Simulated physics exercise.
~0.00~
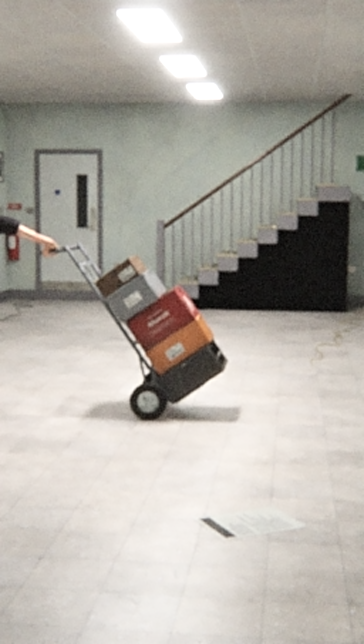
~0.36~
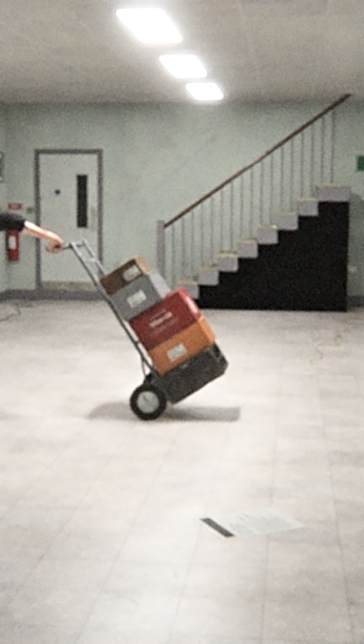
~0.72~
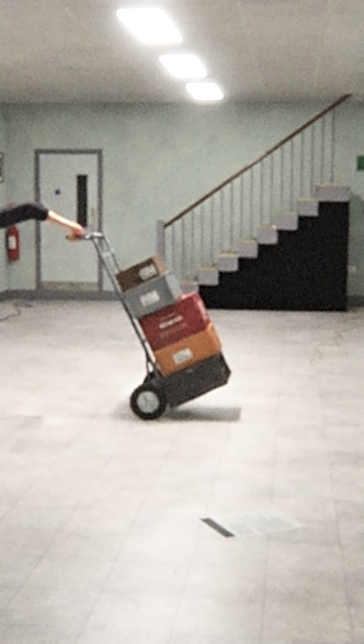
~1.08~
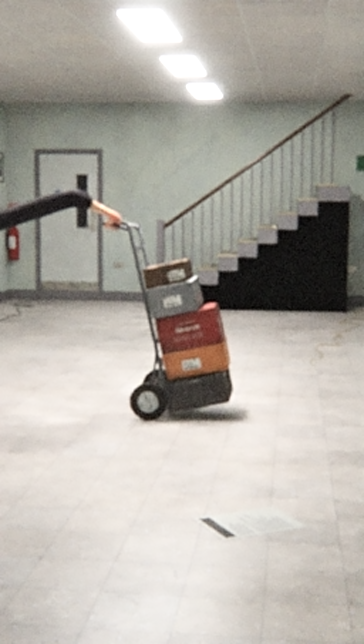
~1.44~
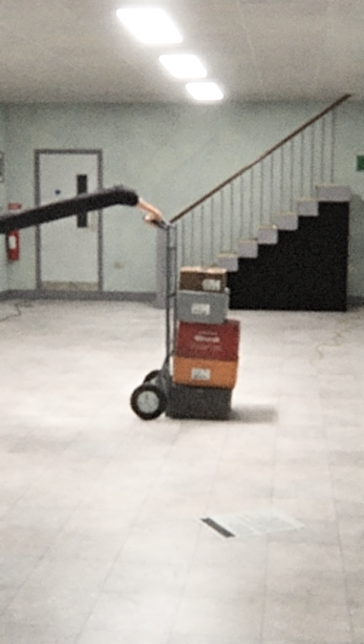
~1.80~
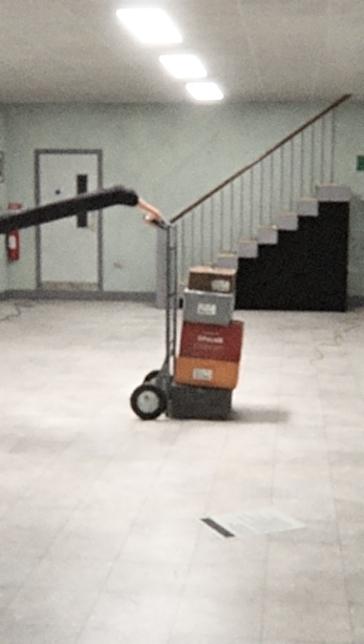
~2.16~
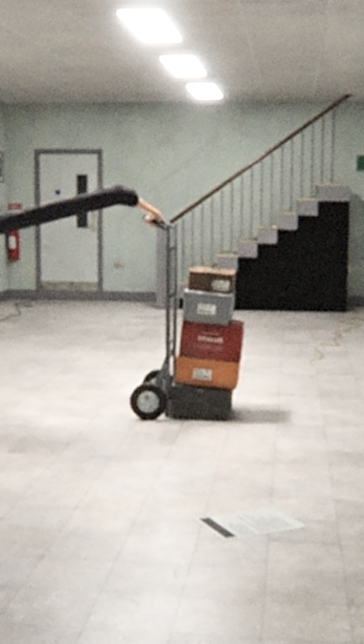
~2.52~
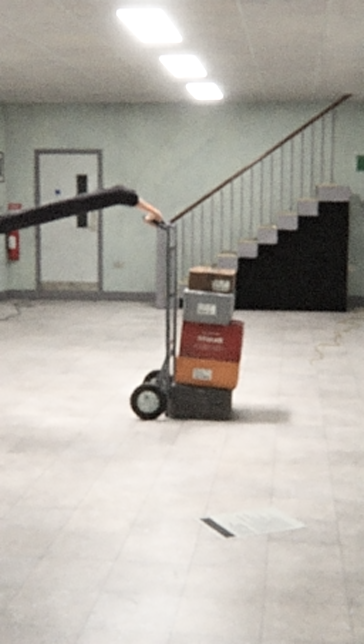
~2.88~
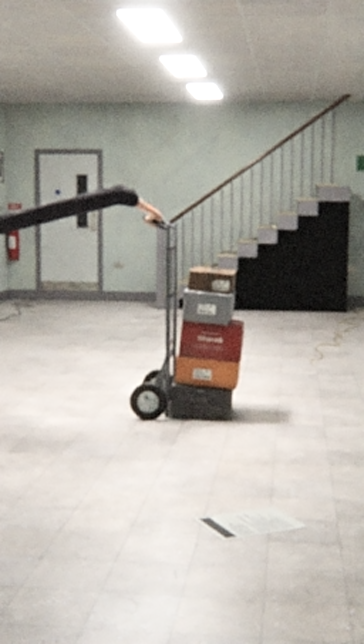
A hand truck stacked with five boxes and containers leans back to the left in a pale, tiled hall with a staircase behind it, its handle held by a hand reaching in from the left. At first it barely moves. Then the arm stretches farther into view and pushes the handle up and to the right, swinging the load upright faster and faster on its wheels. The truck stops abruptly, standing straight, and the upper boxes shift slightly away from its frame. Nothing falls, and the stack stays still while the hand keeps hold of the handle.
